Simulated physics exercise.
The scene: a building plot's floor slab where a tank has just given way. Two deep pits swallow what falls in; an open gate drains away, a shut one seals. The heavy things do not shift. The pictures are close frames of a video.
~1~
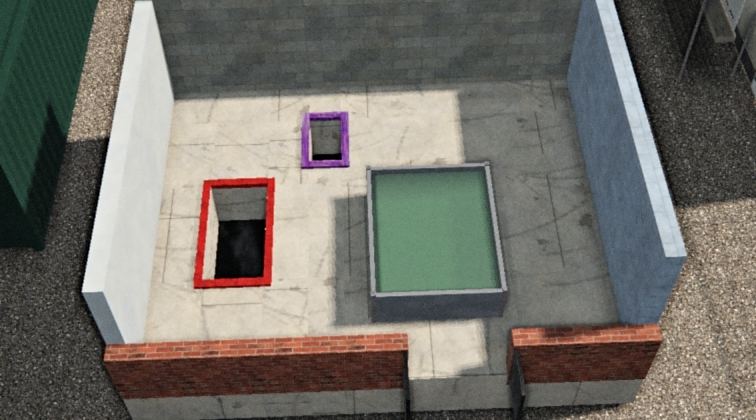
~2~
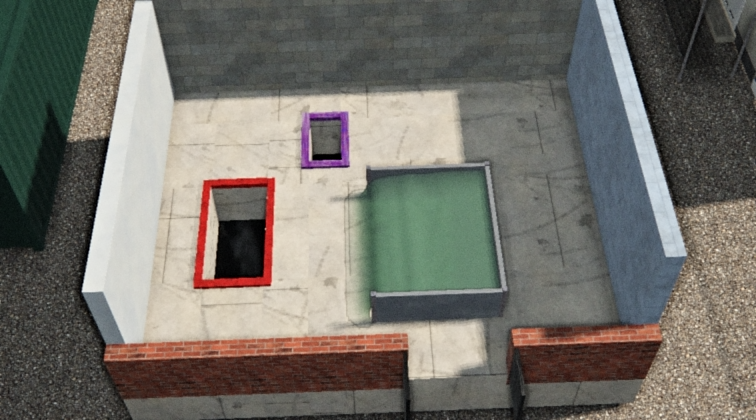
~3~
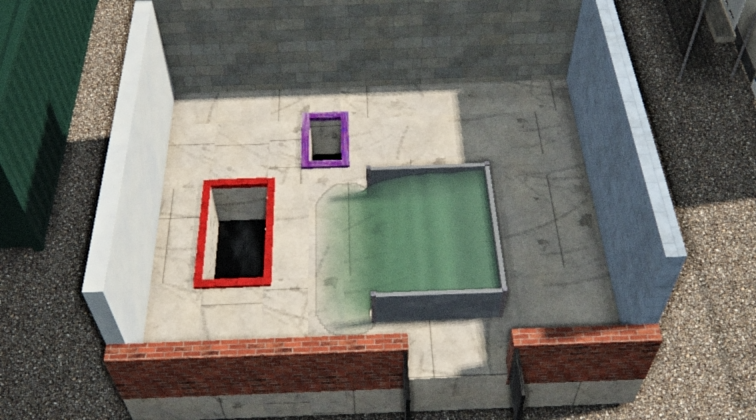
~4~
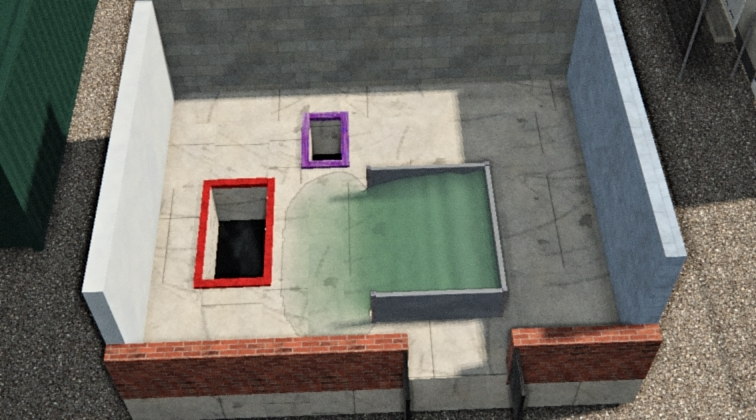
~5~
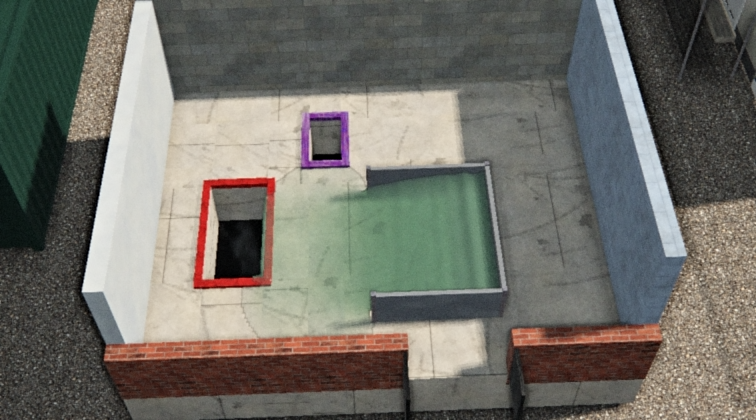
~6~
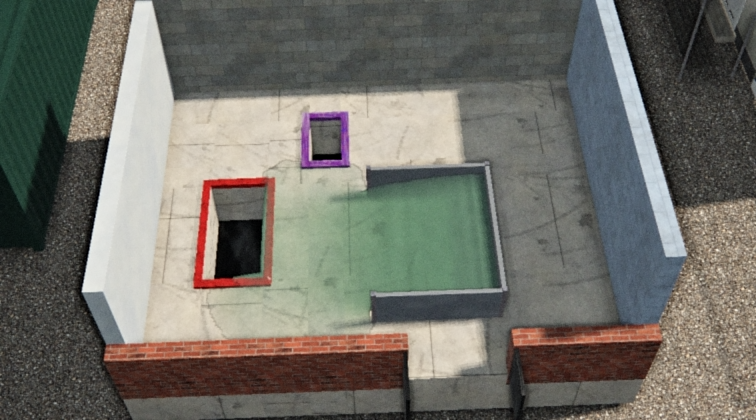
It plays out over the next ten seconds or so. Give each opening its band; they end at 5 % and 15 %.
In the end: The gate takes not even 5 %; the red pit takes above 15 %; the purple pit takes not even 5 %.
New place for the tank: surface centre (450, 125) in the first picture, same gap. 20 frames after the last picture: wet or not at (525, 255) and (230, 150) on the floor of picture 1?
One after the other: Dry, covered.
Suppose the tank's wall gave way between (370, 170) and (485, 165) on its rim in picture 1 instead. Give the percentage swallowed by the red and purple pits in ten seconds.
Per cent: Red 2, purple 12.
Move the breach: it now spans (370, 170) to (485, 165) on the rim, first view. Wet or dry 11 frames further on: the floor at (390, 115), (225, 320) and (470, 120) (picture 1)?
As listed: Under water, not flooded, under water.
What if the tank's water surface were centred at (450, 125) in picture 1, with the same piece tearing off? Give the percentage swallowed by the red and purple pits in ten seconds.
Parts in a hundred: Red 25, purple 30.
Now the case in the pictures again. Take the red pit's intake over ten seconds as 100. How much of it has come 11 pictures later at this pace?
Close to 60 %.
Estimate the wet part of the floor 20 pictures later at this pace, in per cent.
Roughly 40 per cent.
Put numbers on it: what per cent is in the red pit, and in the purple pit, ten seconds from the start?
Roughly 44 per cent, then 2 per cent.
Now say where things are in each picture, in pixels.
The first picture shows still water in the open tank at (433, 230).
In the second picture, the front is at (356, 195), out from the gap at (373, 246).
In the third picture, the front is at (335, 190), out from the gap at (373, 248).
In the fourth picture, the front is at (323, 181), out from the gap at (373, 249).
In the fifth picture, water pours out at (373, 249) and has run to (257, 325).
In the sixth picture, the front is at (215, 304), out from the gap at (373, 249).
A moment on, water covers 30 % of the floor; the gate 0 %, the red pit 13 %, the purple pit 0 %.
Next, water covers 35 % of the floor; the gate 0 %, the red pit 26 %, the purple pit 0 %.
Then, water covers 40 % of the floor; the gate 0 %, the red pit 36 %, the purple pit 0 %.
Later, water covers 55 % of the floor; the gate 0 %, the red pit 42 %, the purple pit 0 %.
In the end, water covers 80 % of the floor; the gate 2 %, the red pit 44 %, the purple pit 1 %.
